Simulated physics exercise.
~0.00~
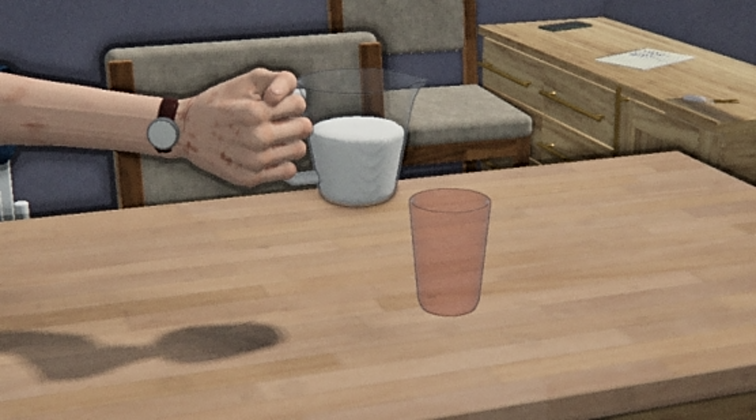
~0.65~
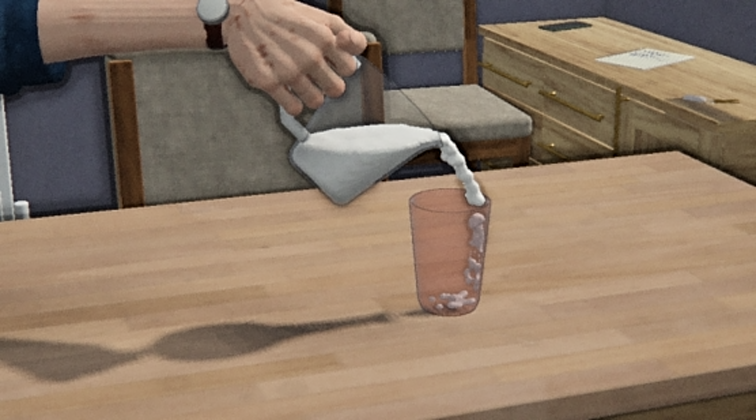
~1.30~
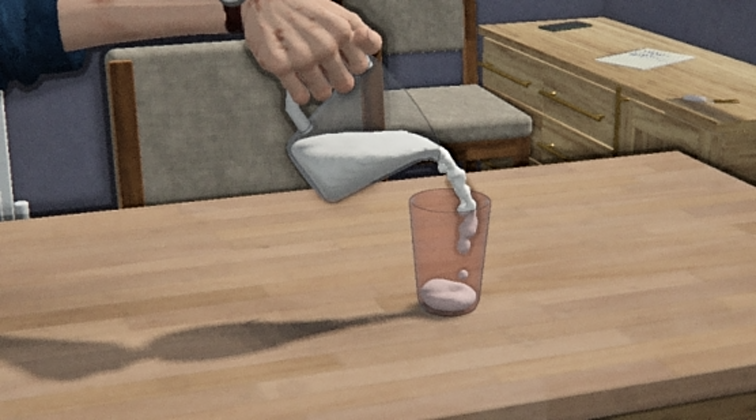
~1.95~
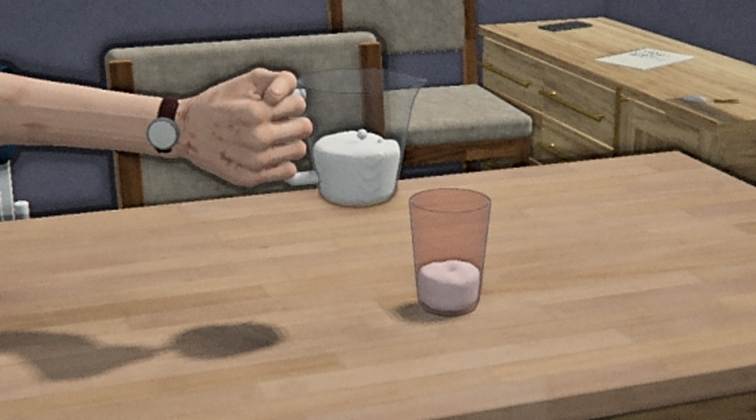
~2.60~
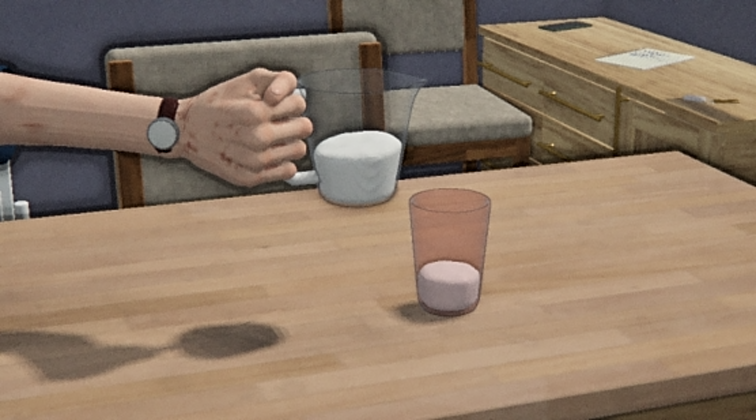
In this clip, a hand wearing a watch tilts a flared jug of milk and pours into an empty, reddish drinking glass on a wooden table, then levels the jug again, leaving the glass partly filled and milk still in the jug.
